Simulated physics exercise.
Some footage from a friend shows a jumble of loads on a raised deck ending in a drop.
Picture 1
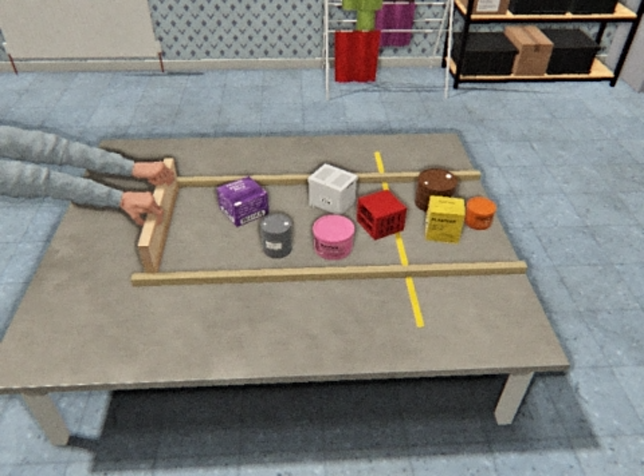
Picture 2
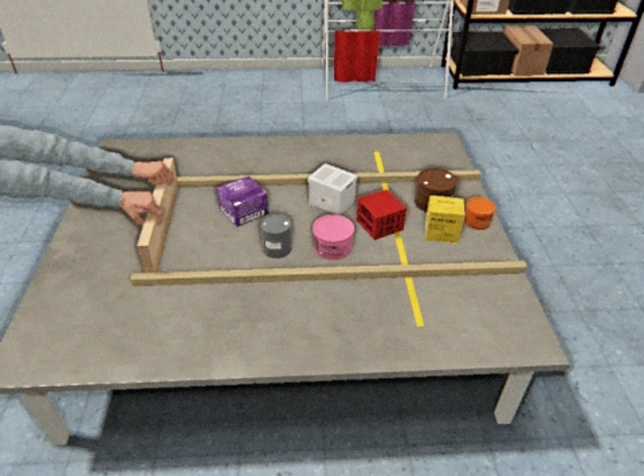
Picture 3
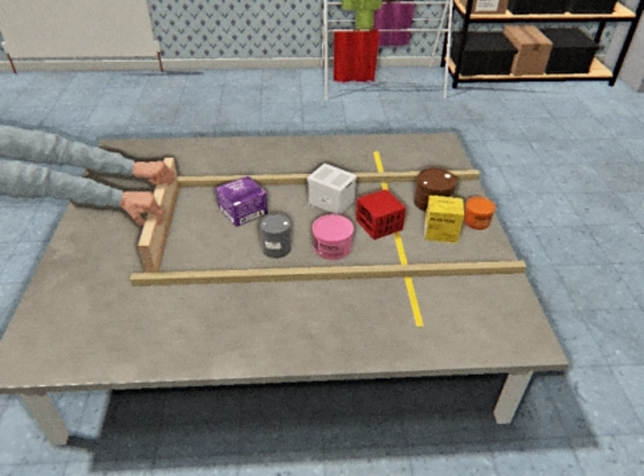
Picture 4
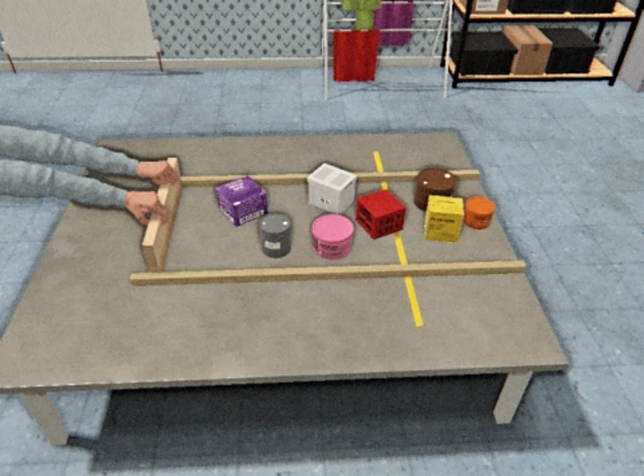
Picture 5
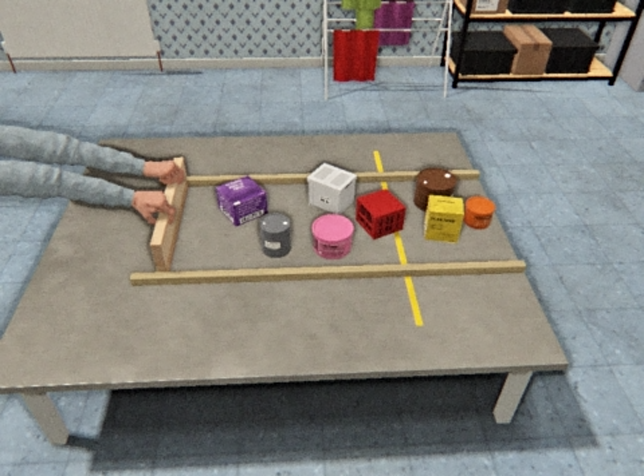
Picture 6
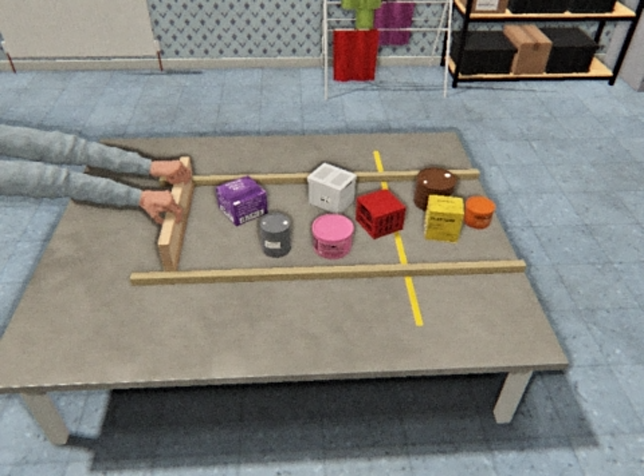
Two hands in grey-blue sleeves reach in from the left and grip a wooden plank on a grey table in a blue-floored room, seen from above at an angle. Between two long wooden rails sit a purple box, grey canister, white tote, pink pail and red container, with a brown canister, yellow box and orange pail beyond a yellow tape line. The plank stays still at first, then slides slightly rightward, while the objects and camera remain still.
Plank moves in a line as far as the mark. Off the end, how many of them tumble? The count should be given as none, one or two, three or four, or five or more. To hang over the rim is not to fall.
Final count: None.
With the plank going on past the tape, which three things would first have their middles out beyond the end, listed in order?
Sequence: The orange pail, the yellow box, the brown canister.
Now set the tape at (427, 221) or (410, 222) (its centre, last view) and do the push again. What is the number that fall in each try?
Per try: 2; 0.
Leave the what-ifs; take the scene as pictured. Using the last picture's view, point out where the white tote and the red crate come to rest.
The white tote at (406, 177), the red crate at (454, 210).
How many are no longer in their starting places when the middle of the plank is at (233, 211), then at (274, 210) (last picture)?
At the one place 1, at the other 3.
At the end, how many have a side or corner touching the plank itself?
The count is 3.
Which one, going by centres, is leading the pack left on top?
The orange pail.
Early on, none off yet; orange pail at rest near (479, 213); brown canister at rest near (435, 190); yellow box at rest near (443, 219).
Finally, the number that fall off is zero.
